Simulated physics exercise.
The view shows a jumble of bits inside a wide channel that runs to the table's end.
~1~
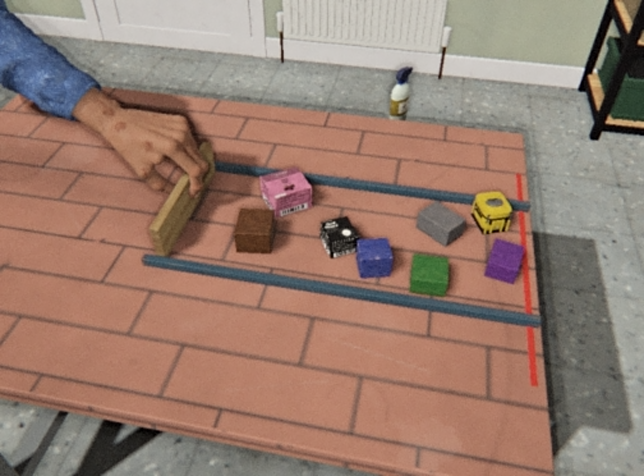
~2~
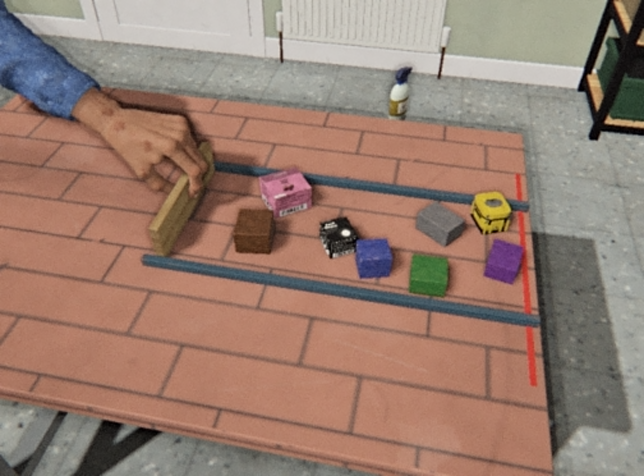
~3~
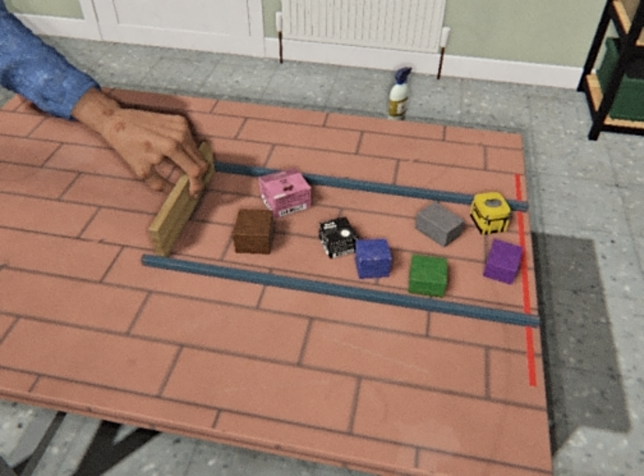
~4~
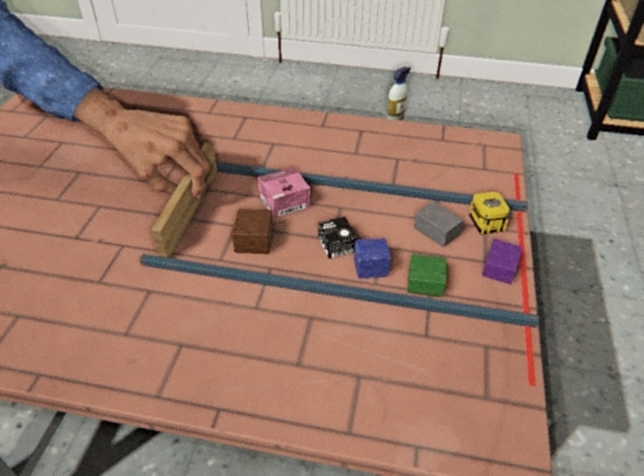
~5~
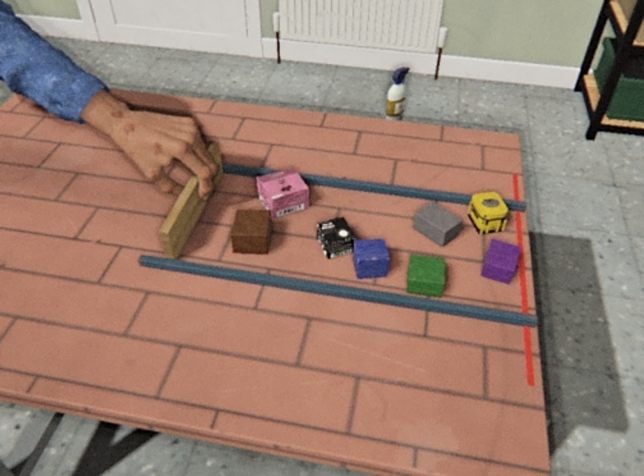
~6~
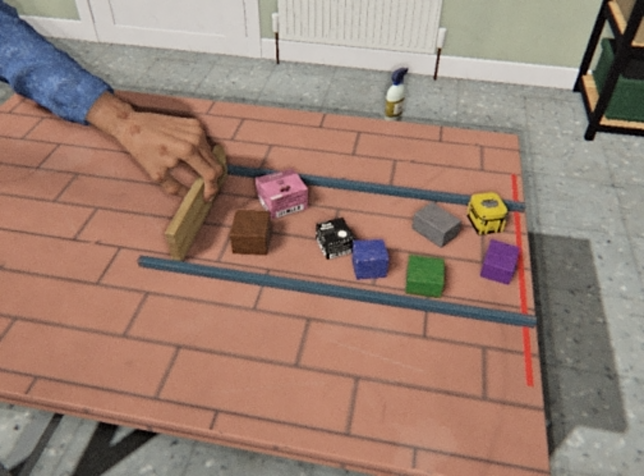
A hand holding a wooden board shifts it slightly to the right on a brick-patterned tabletop, toward a brown block, while the scattered coloured blocks and boxes between two blue strips stay still near a red line.
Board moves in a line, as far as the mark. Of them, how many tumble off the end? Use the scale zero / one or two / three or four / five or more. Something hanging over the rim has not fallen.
On that scale it is five or more.
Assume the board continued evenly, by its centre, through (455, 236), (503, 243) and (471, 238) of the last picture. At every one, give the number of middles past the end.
The counts would come out as 2, 5 and 3.
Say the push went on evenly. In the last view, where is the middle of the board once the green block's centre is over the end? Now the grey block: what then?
About (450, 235), and (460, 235) for the other.
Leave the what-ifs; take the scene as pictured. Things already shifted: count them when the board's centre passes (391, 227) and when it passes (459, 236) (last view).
Well, it's 6 at the first one and 8 at the second.
A little later, none off yet; purple block at rest near (500, 262); yellow case at rest near (487, 213); grey block at rest near (436, 225).
Next, none off yet; purple block at rest near (500, 262); yellow case at rest near (487, 213); grey block shifted a little near (447, 226).
Later still, none off yet; purple block tilted well over near (552, 286); yellow case shifted about its own width near (515, 212); grey block shifted well along near (530, 241).
When it is over, the number that fall off is five or more; down, brown block, pink box, black box, blue block, green block, grey block, yellow case and purple block.
